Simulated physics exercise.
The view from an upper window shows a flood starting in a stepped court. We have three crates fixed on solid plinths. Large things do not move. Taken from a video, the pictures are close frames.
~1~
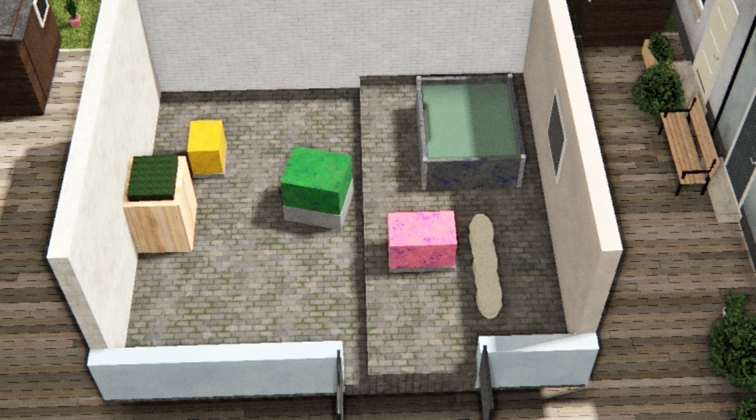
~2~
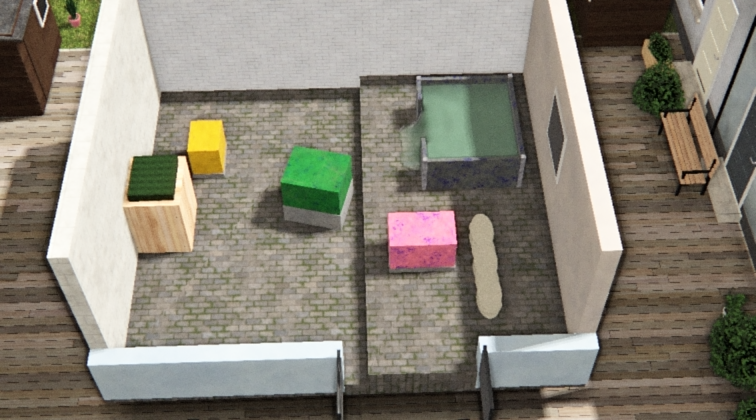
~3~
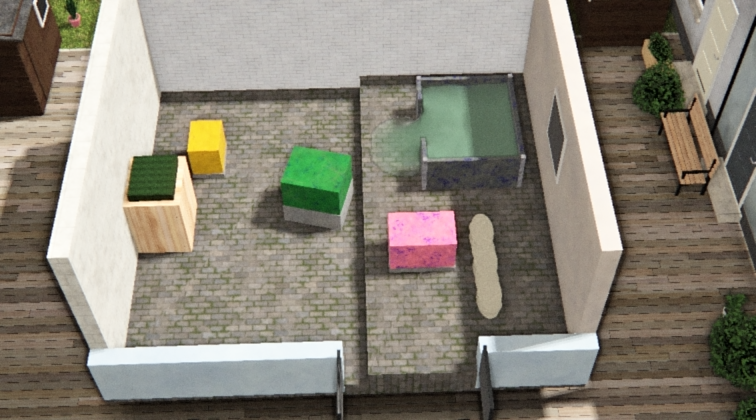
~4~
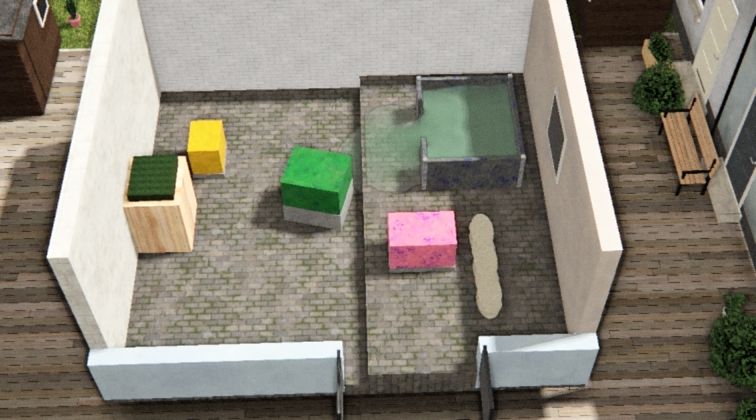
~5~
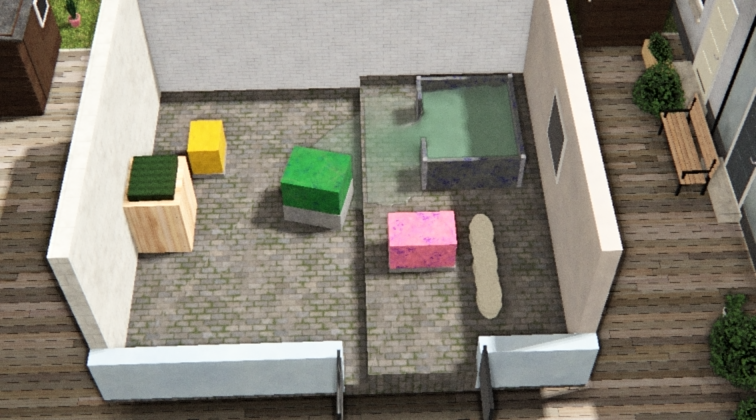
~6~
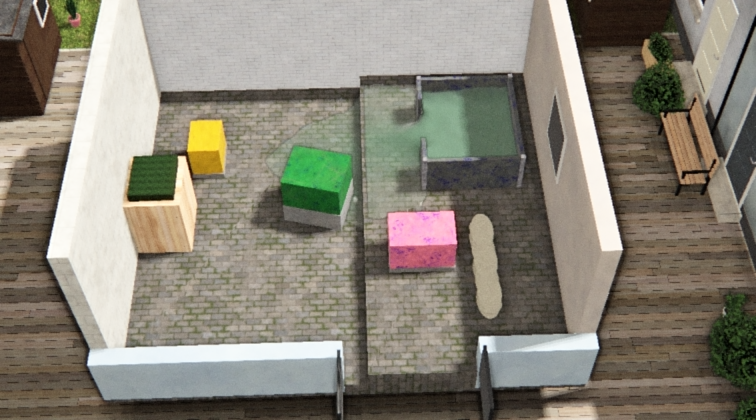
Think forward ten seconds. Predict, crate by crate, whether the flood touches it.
My prediction: The yellow crate is touched; the pink crate remains untouched; the green crate remains untouched.
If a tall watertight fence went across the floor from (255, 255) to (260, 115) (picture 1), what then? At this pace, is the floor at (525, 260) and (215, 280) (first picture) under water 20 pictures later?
As listed: Clear, not flooded.
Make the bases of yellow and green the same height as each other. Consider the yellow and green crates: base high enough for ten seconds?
Yellow crate: Untouched, green crate: Flooded.
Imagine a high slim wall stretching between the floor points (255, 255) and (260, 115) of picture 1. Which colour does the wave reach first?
First is the one in green.
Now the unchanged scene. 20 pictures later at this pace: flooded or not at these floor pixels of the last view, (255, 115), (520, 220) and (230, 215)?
Status per point, in sequence: Waterlogged, then unwetted, then waterlogged.
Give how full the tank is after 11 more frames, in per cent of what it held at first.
It works out to roughly 50 %.
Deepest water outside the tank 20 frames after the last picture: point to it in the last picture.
Somewhere close to (202, 113).
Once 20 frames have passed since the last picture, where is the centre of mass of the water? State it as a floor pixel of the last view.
The balance point is around (331, 164).
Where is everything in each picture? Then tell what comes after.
Still water in the tank at (469, 120), in the first frame.
Water pours out at (423, 139) and has run to (416, 167), in the second frame.
Water pours out at (423, 139) and has run to (377, 159), in the third frame.
The front is at a hidden place, out from the gap at (423, 139), in the fourth frame.
Water pours out at (423, 139) and has run to a hidden place, in the fifth frame.
Water pours out at (423, 138) and has run to (272, 164), in the sixth frame.
A moment on, water covers 25 % of the floor; the yellow crate water round its plinth, the pink crate water round its plinth, the green crate water round its plinth.
Next, water covers 35 % of the floor; the yellow crate water round its plinth, the pink crate water round its plinth, the green crate water round its plinth.
Then, water covers 45 % of the floor; the yellow crate water round its plinth, the pink crate water round its plinth, the green crate water round its plinth.
Later, water covers 50 % of the floor; the yellow crate water round its plinth, the pink crate water round its plinth, the green crate water round its plinth.
In the end, water covers 60 % of the floor; the yellow crate was topped, the pink crate stayed above the water, the green crate stayed above the water.
